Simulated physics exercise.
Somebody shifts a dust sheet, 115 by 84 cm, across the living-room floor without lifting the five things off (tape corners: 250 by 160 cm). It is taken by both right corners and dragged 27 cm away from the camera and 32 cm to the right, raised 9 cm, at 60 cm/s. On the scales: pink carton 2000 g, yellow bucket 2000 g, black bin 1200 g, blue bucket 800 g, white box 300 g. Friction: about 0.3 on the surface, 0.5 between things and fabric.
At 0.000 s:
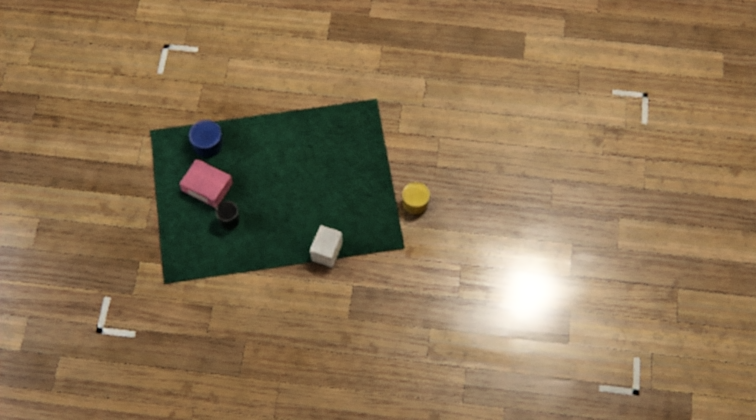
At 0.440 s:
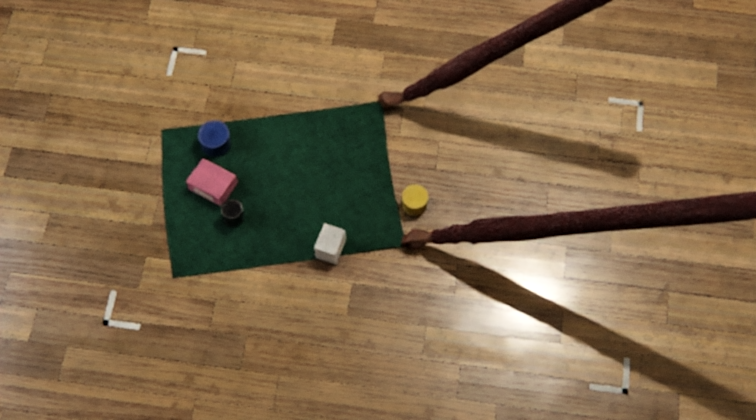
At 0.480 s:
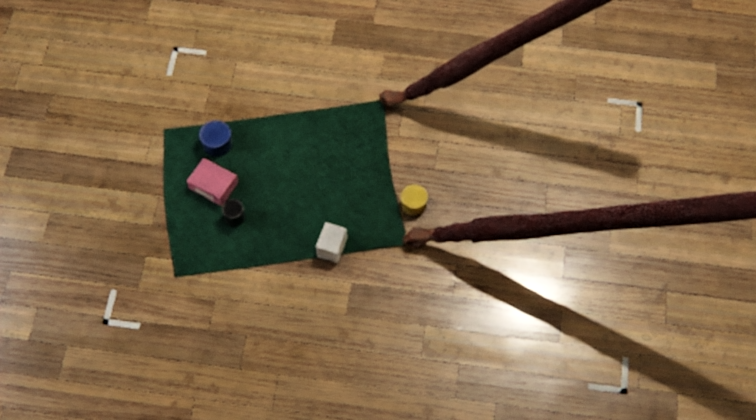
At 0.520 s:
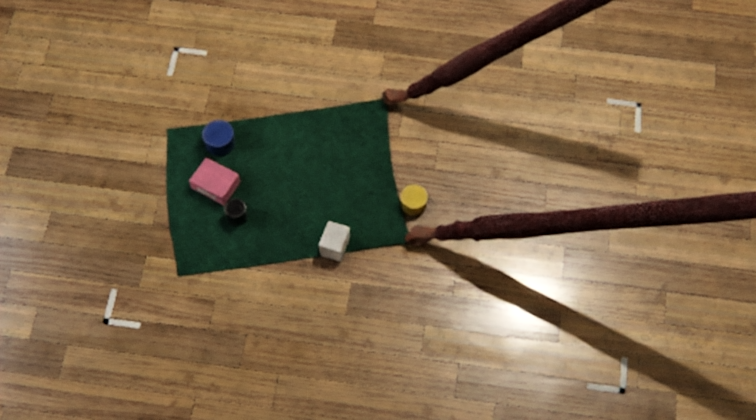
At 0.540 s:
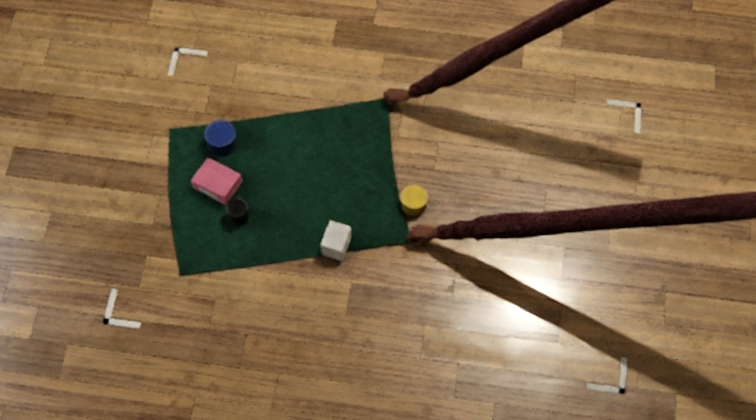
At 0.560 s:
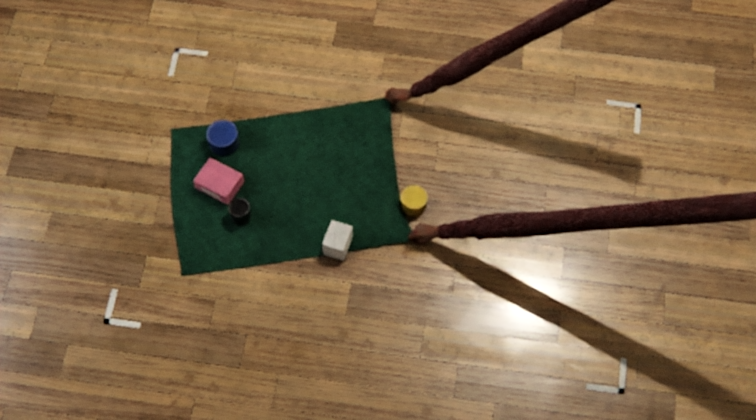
The video shows a dark green sheet on a wooden floor carrying pink, blue, black and white objects, a yellow one beside it. Two long, dark arms appear at its right corners, and the sheet and its load shift slightly right.
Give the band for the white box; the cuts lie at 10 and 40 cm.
The white box travels a long way.
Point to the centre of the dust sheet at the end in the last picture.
Around (358, 152).
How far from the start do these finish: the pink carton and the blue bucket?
About: Pink carton 45 cm, blue bucket 45 cm.
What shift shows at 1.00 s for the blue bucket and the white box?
About: Blue bucket 30 cm, white box 30 cm.
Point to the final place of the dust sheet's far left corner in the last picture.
At about (236, 102).
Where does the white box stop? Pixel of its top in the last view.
At about (413, 199).
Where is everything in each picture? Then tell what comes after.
In the first frame, shows, white box (326, 241); dust sheet corners (164, 284) (150, 131) (377, 99) (405, 248).
In the second frame, shows, white box (330, 239); dust sheet corners (172, 278) (161, 130); grip (406, 246).
In the third frame, shows, white box (331, 238); dust sheet corners (174, 277) (164, 129); grip (408, 244).
In the fourth frame, shows, black bin (235, 208); pink carton (214, 177); blue bucket (218, 133); dust sheet corners (178, 276) (167, 129); grip (410, 243).
In the fifth frame, shows, dust sheet corners (180, 276) (169, 129); grip (412, 242).
In the sixth frame, shows, white box (337, 235); dust sheet corners (182, 276) (171, 129); grip (413, 241).
At 0.8 s, middle of the dust sheet at (312, 176); white box 20 cm off its start, black bin 19 cm off its start, blue bucket 18 cm off its start.
At 1.0 s, middle of the dust sheet at (332, 166); white box 32 cm off its start, yellow bucket 31 cm off its start, blue bucket 30 cm off its start.
At 1.2 s, middle of the dust sheet at (351, 155); white box 44 cm off its start at (406, 202), black bin 42 cm off its start at (310, 177), pink carton 41 cm off its start at (287, 149).
At 1.4 s, middle of the dust sheet at (358, 152); white box 48 cm off its start, black bin 46 cm off its start, pink carton 44 cm off its start.
At 2.0 s, middle of the dust sheet at (358, 152); white box 48 cm off its start at (413, 199), black bin 46 cm off its start at (316, 173), pink carton 44 cm off its start at (293, 145), blue bucket 43 cm off its start at (290, 103).
